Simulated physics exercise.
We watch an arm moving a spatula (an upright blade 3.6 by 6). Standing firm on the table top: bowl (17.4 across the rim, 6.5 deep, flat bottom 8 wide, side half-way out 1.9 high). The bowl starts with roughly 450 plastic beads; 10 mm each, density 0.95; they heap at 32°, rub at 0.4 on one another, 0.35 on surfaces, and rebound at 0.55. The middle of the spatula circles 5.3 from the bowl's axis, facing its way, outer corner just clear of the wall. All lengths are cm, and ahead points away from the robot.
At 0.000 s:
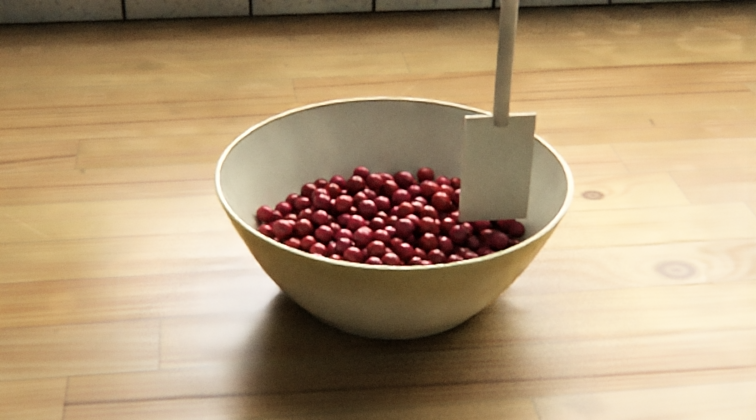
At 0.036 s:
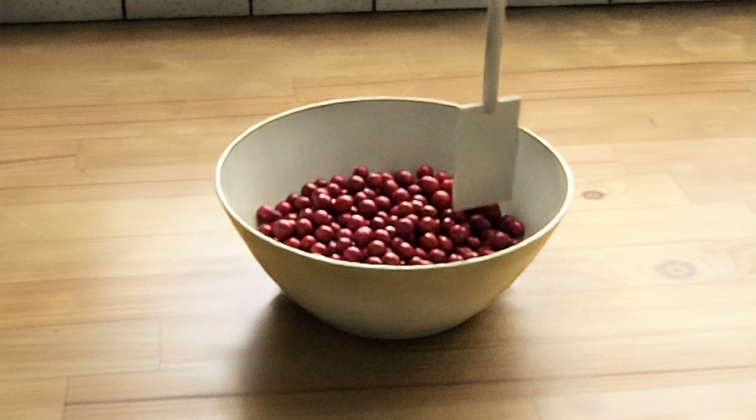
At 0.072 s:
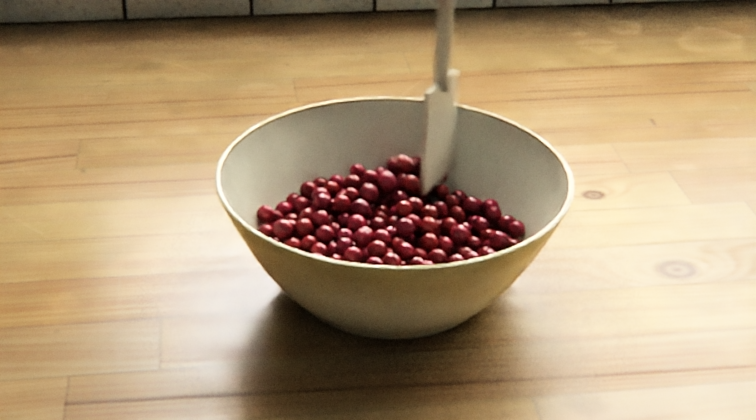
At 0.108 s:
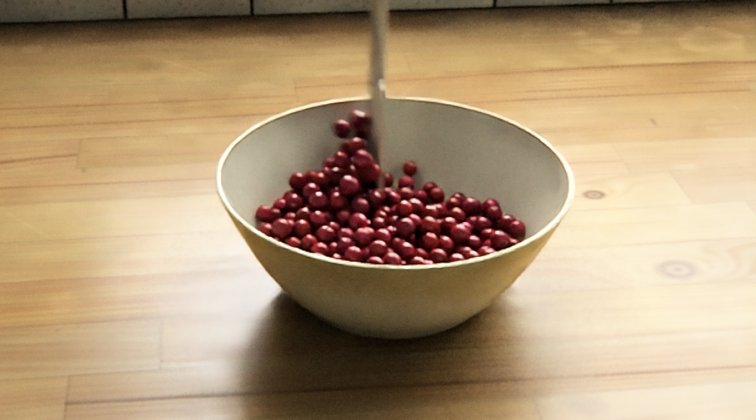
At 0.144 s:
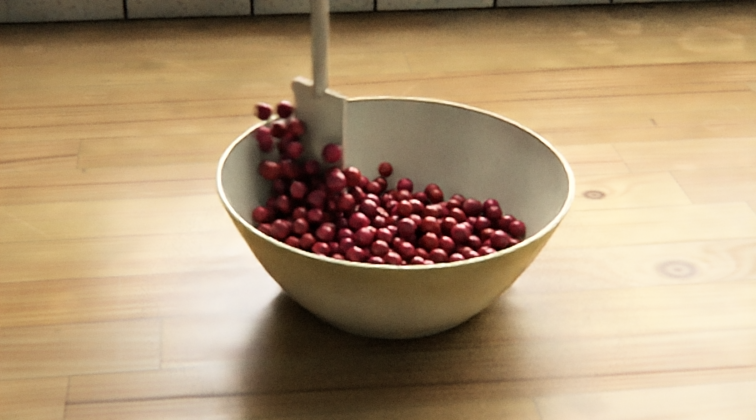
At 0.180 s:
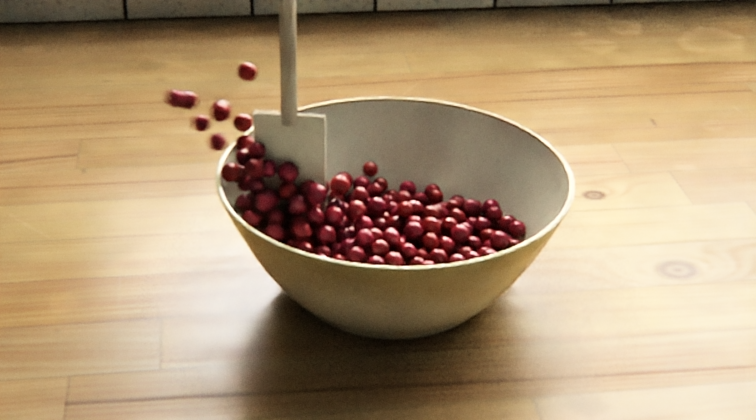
On a pale wooden table top with a strip of tiles along the back, seen from slightly above by a still camera, light falls across the boards. A cream bowl with a yellowish outer side holds many dark red beads, and a pale, flat-bladed spatula stands upright in its right side. The spatula sweeps around the back to the left, turning as it goes, pushing beads into a heap and flinging a few over the left rim.
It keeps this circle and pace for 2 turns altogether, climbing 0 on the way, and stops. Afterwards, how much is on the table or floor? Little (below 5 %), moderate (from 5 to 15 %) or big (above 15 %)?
On the table or floor the share is big, above 15 %.
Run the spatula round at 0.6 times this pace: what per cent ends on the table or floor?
Some 10 per cent.
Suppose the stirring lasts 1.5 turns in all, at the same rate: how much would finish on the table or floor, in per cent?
In that case some 20 per cent.
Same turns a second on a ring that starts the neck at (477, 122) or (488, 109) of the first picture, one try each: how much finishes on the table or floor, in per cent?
About 45 and 40 per cent.
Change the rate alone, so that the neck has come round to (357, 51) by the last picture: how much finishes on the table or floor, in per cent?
About 10 per cent.
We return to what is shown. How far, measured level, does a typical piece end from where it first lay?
Some 1 cm.
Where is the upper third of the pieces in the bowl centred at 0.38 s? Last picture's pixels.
Near (432, 212).
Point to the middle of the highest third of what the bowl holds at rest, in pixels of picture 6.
At about (393, 234).
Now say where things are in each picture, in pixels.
The spatula neck at (503, 87), 0° round; upper third of the load around (383, 228), from x 265 to 515, top at y 175; 451 in the bowl, in the first frame.
The spatula neck at (492, 75), 17° round; upper third of the load around (386, 228), from x 265 to 515, top at y 175, in the second frame.
The spatula neck at (443, 54), 54° round; upper third of the load around (381, 228), from x 265 to 515, top at y 160, in the third frame.
The spatula neck at (378, 49), 92° round; upper third of the load around (361, 227), from x 265 to 515, top at y 120, in the fourth frame.
The spatula neck at (320, 61), 129° round; upper third of the load around (352, 228), from x 260 to 520, top at y 85, in the fifth frame.
The spatula neck at (289, 86), 167° round; upper third of the load around (347, 232), from x 175 to 520, top at y 70; 446 in the bowl, 5 in flight or on the tool, in the sixth frame.
After 0.38 s, 20° round, highest piece 10 above the table; 395 in the bowl, 23 on the table or floor, 33 in flight or on the tool.
After 0.59 s, 233° round, highest piece 9 above the table; 362 in the bowl, 76 on the table or floor, 13 in flight or on the tool.
After 0.89 s, 0° round, highest piece 6 above the table; 357 in the bowl, 93 on the table or floor, 1 in flight or on the tool.
After 1.59 s, 0° round, highest piece 4 above the table; 357 in the bowl, 94 on the table or floor.
In the end, 357 in the bowl, 94 on the table or floor. That is 21 % on the table or floor.
